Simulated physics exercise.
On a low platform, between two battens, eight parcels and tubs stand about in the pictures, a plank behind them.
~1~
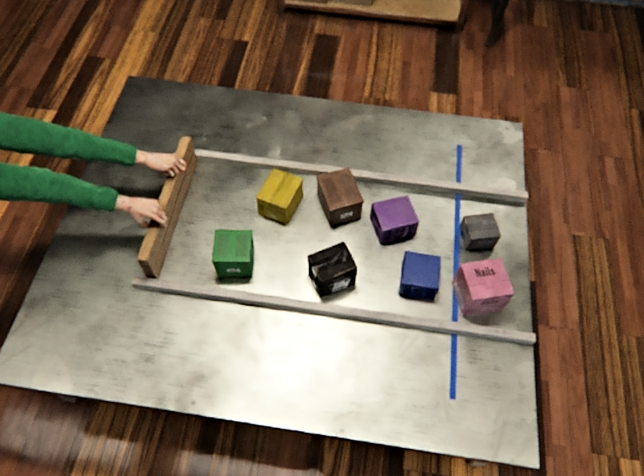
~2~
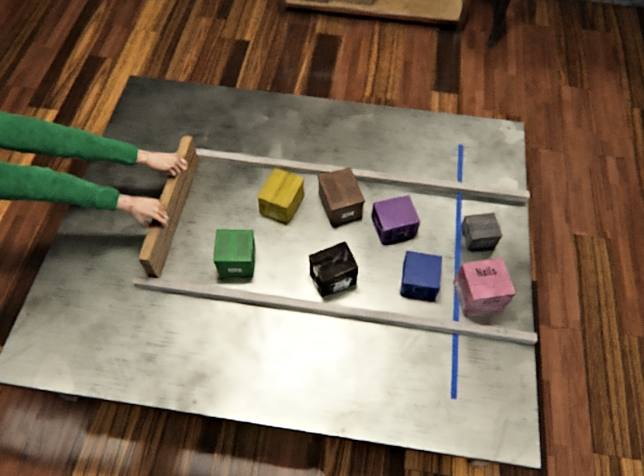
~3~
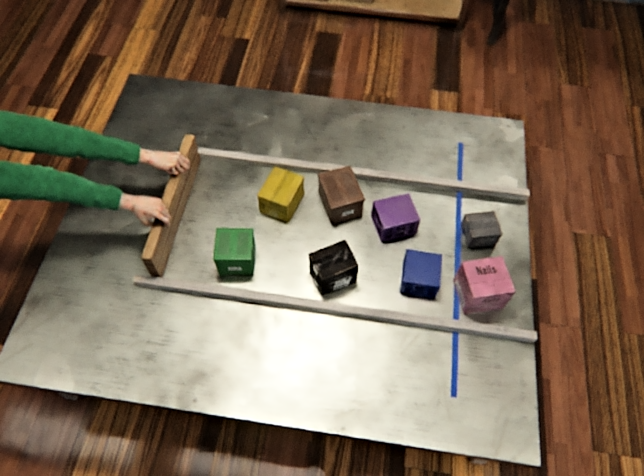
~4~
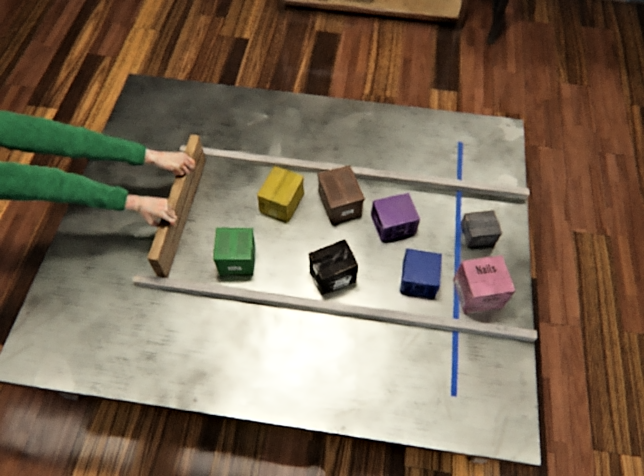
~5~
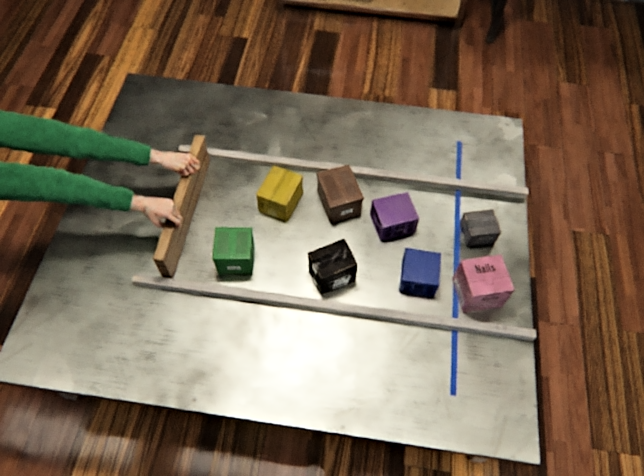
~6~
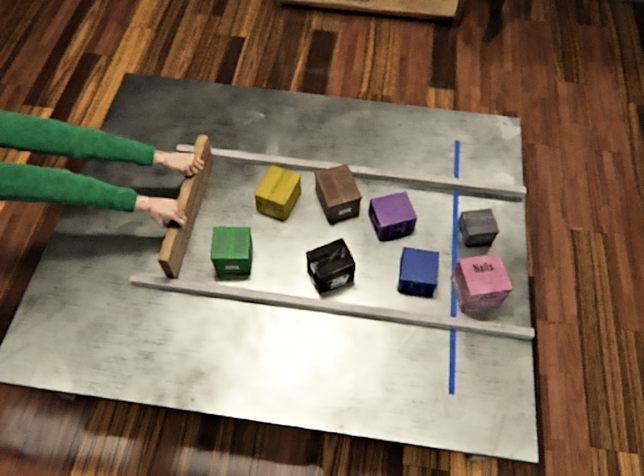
Two green-sleeved hands slid a wooden plank slightly to the right between two rails on a grey board, while the eight colourful boxes in front of it, near a blue tape line, stayed still.
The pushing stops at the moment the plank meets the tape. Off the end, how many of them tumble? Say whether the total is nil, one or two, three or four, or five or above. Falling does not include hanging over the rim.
The total is three or four.
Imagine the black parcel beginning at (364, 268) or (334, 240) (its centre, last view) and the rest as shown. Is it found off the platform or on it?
In that order, I'd say it is not knocked off, then is not knocked off.
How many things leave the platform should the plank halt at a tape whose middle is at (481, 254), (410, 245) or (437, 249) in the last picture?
The three tries give 6, 2 and 2.
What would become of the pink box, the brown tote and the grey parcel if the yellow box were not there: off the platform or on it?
Result - pink box: Drops; brown tote: Remains in place; grey parcel: Drops.
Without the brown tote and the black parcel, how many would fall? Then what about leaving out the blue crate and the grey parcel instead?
Result: 2, then 2.
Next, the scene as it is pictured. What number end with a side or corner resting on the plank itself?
Contact count: 2.
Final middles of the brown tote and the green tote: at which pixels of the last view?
In the last picture they sit at about (510, 218) and about (476, 285).
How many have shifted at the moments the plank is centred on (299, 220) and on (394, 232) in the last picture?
First 5, then 8.
Early on, none off yet; pink box at rest near (480, 283); grey parcel at rest near (478, 227); blue crate at rest near (418, 271).
A while later, none off yet; pink box at rest near (480, 283); grey parcel at rest near (478, 227); blue crate travelled a little near (426, 273).
Further along, none off yet; pink box travelled about its own width near (541, 292); grey parcel travelled well along near (529, 235); blue crate travelled well along near (496, 283).
Finally, the number that fall off is three or four; lost, purple crate, blue crate, grey parcel and pink box.
